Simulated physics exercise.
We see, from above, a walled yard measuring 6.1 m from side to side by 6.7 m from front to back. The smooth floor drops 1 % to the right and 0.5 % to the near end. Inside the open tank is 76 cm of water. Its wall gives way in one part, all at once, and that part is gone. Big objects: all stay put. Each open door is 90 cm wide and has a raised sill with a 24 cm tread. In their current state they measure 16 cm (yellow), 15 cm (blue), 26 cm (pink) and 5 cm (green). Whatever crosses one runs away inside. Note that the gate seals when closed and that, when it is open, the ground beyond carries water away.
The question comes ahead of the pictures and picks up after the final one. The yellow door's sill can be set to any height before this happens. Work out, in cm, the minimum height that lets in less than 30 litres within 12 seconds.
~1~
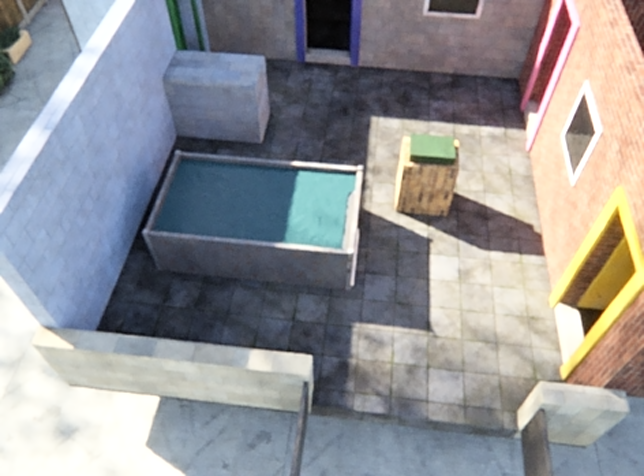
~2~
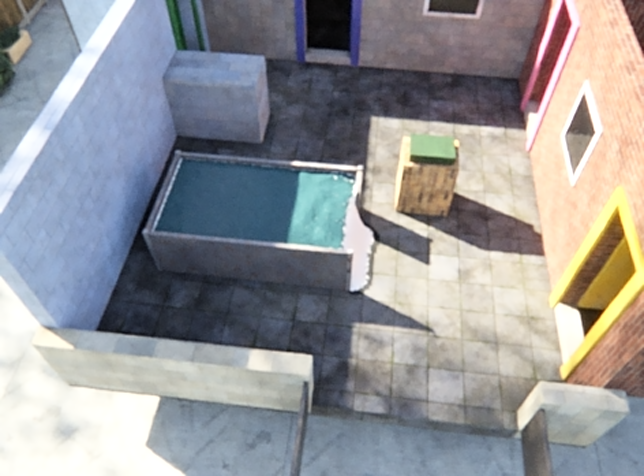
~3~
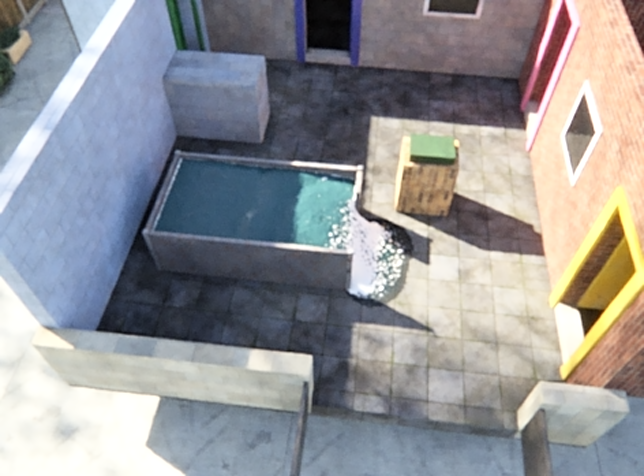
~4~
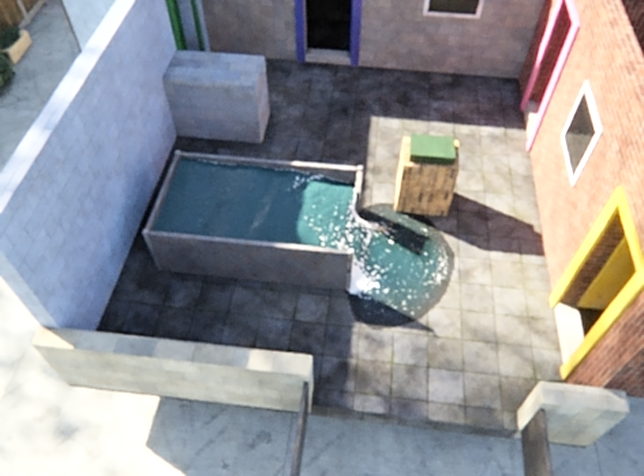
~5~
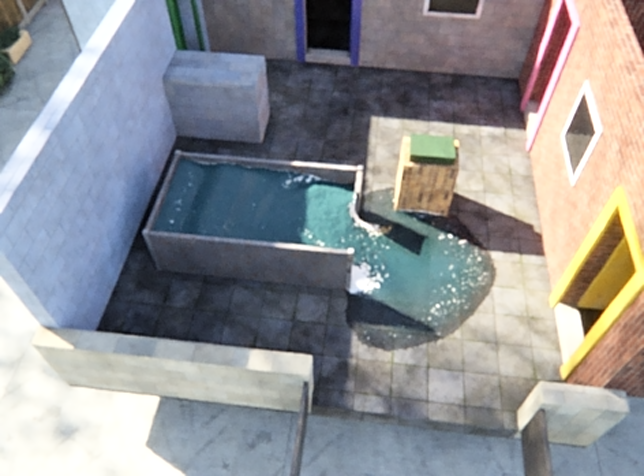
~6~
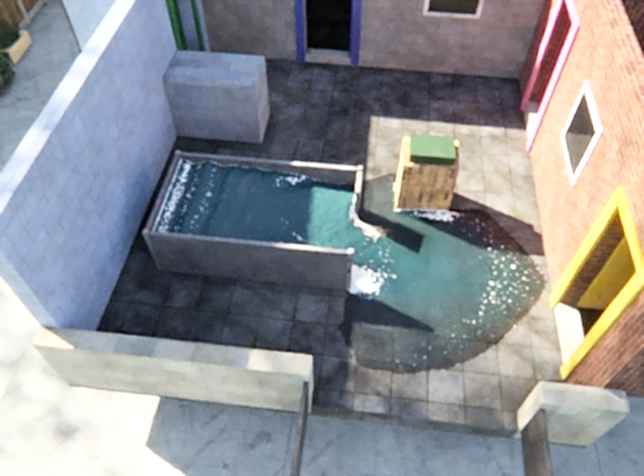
I would say 27 cm.
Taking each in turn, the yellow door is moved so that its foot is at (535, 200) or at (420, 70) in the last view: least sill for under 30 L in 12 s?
Minimums: Roughly 18 cm and 6.5 cm.
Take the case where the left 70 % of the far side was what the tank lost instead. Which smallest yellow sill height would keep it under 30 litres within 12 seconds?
In that case about 11.5 cm.
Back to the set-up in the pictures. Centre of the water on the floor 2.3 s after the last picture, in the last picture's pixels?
The water is centred around (383, 247) in the last picture's pixels.
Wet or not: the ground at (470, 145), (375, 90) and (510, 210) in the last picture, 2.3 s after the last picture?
In order: Soaked, untouched, soaked.
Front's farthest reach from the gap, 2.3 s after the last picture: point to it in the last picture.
Pixel: About (511, 79).
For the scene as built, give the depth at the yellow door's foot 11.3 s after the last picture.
8.0 cm.
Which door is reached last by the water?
Door: Green.
Then, 0.7 s after the last picture water covers 25 % of the floor, deepest (38 cm) near (364, 261); 30 cm at the yellow door, 17 litres in over its 16 cm sill.
Then, 2.3 s after the last picture water covers 35 % of the floor, deepest (36 cm) near (560, 415); 30 cm at the yellow door, 141 litres in over its 16 cm sill.
Then, 11.3 s after the last picture water covers 85 % of the floor, deepest (8 cm) near (545, 413); 8 cm at the yellow door, 201 litres in over its 16 cm sill.
At the yellow door as built, the water peaked near 35 cm, 1.5 s after the last picture.
Run again over the same 12 s with other heights there, 62 litres in over 24 cm, 5 litres over 32.5 cm. The limit of 30 litres is kept from about 27 cm up.
